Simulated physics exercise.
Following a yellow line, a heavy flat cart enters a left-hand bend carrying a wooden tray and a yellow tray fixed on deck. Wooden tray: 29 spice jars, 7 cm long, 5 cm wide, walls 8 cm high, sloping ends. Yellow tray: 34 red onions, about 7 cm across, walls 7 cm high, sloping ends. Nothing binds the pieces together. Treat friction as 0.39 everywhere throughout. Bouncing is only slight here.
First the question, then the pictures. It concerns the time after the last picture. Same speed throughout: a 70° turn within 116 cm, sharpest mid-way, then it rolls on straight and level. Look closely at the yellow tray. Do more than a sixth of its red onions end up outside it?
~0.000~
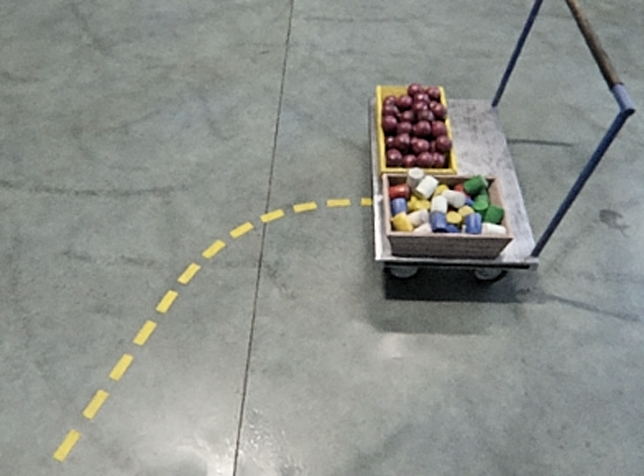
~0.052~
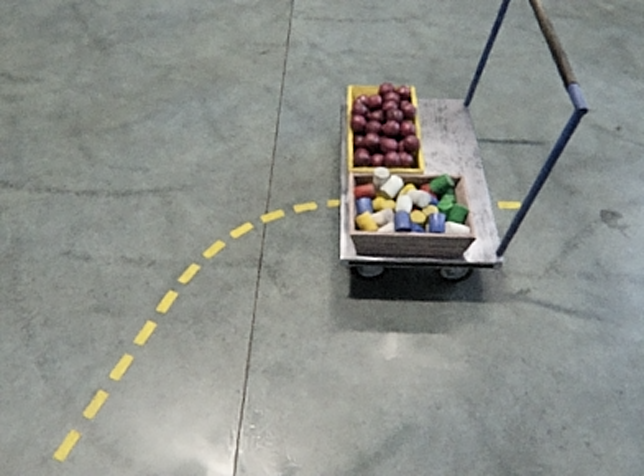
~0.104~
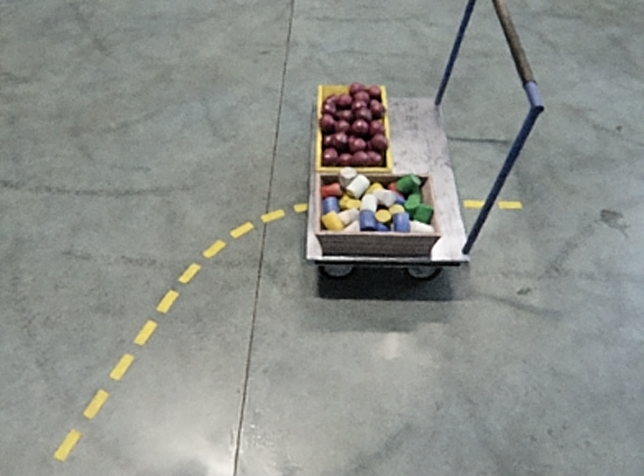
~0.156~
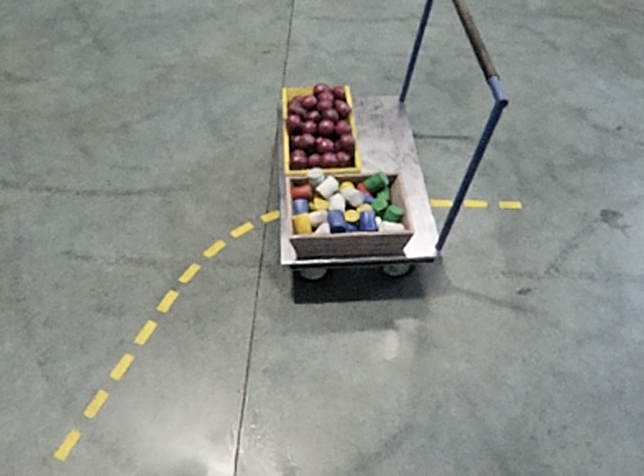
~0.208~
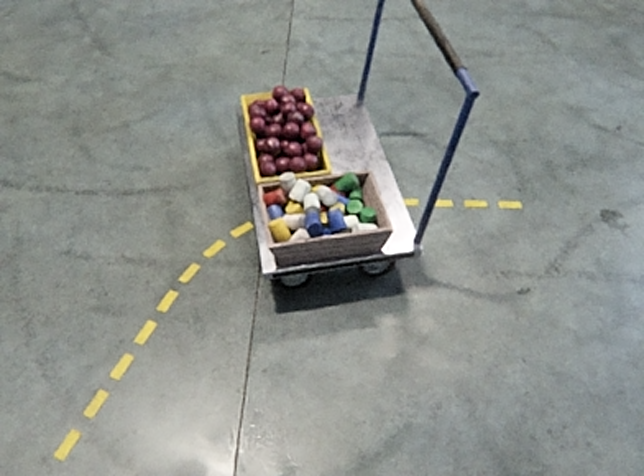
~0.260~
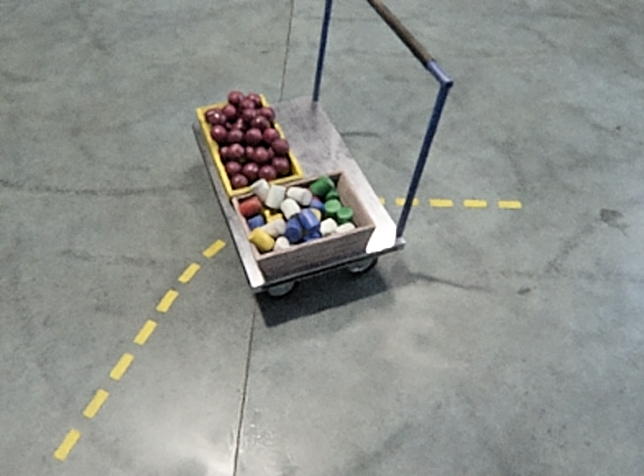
Yes.
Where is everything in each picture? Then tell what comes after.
In the first frame (places track the rim corner closest to us here), yellow tray (its farthest corner) (379, 86); wooden tray (510, 236); heading changed by 0°, 0 cm rolled; all still inside.
Yellow tray (350, 86); wooden tray (473, 236); heading changed by 0°, 12 cm rolled, in the second frame.
Yellow tray (321, 85); wooden tray (438, 234); heading changed by 1°, 24 cm rolled, in the third frame.
Yellow tray (284, 88); wooden tray (411, 231); heading changed by 5°, 36 cm rolled, in the fourth frame.
Yellow tray (243, 95); wooden tray (390, 228); heading changed by 13°, 48 cm rolled, in the fifth frame.
Yellow tray (198, 108); wooden tray (373, 226); heading changed by 22°, 61 cm rolled; all still inside, in the sixth frame.
After 0.32 s, the wooden tray has all 29 and the yellow tray has all 34.
After 0.42 s, the wooden tray has all 29 and the yellow tray is down by 4 of 34.
After 0.57 s, the wooden tray has all 29 and the yellow tray is down by 12 of 34.
Outcome (at 1.03 s), the wooden tray has all 29 and the yellow tray is down by 15 of 34. Asked share, 15 of 34, 44 per cent.
